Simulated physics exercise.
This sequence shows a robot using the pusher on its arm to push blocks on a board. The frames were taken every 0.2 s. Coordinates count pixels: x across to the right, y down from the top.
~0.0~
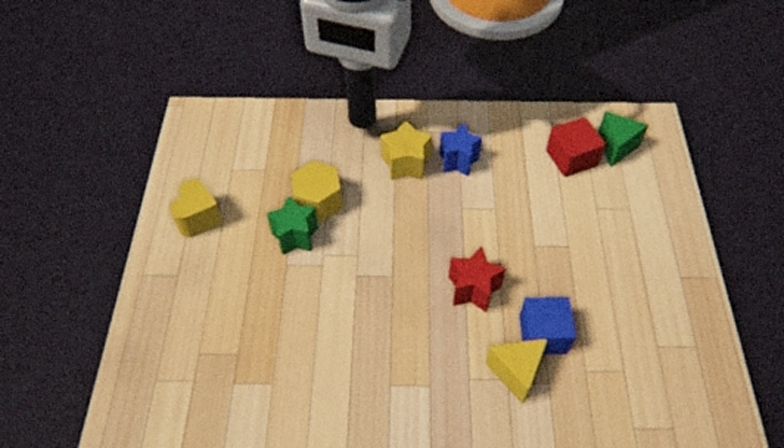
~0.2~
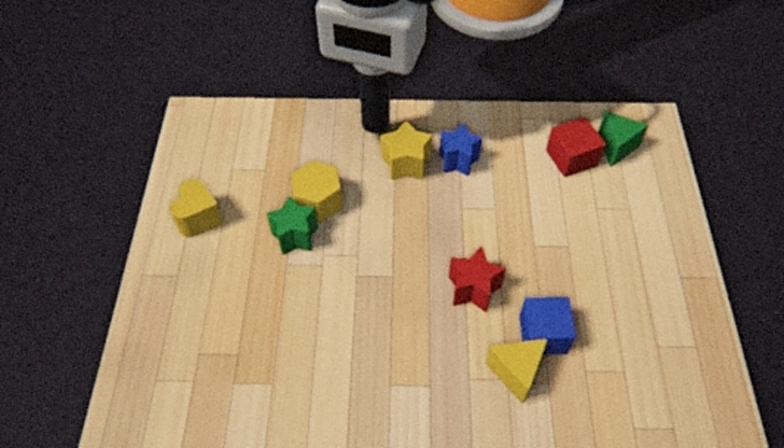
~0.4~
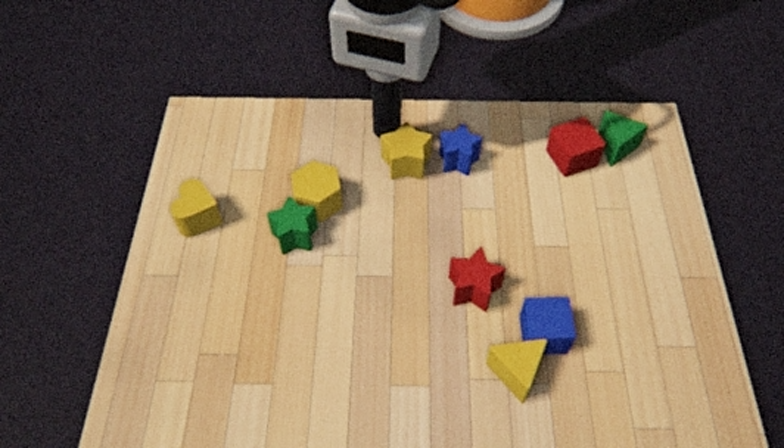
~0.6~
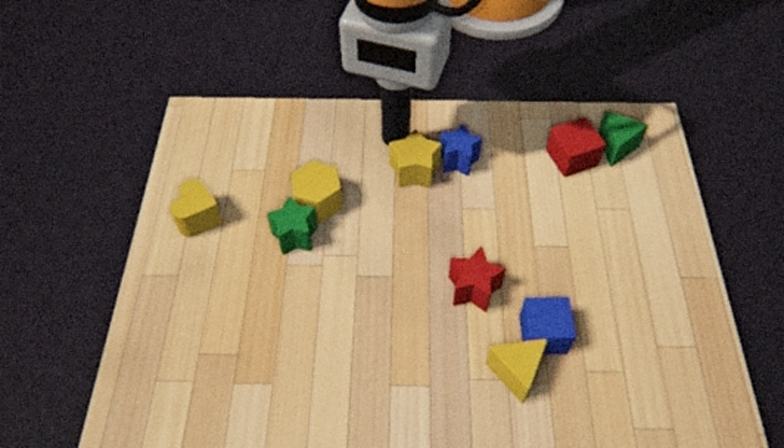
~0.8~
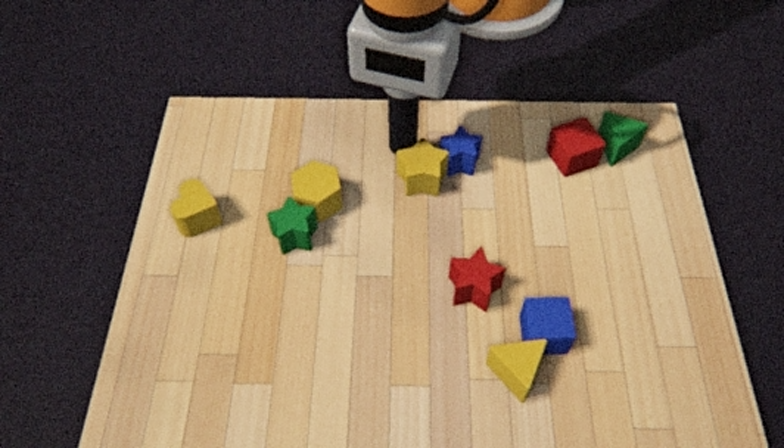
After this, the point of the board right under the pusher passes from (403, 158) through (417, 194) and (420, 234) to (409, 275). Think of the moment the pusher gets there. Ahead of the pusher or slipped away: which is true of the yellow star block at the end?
Slid away.
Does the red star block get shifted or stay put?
It stays.
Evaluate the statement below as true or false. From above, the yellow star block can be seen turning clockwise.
That claim is false.
One third of the way, pusher (418, 182); yellow star block (447, 190), turned 15° anticlockwise.
Two thirds of the way, pusher (420, 223); yellow star block (458, 207), turned 60° anticlockwise.
At the end, pusher (409, 264); yellow star block (458, 207), turned 60° anticlockwise; blue star block still; red star block still.
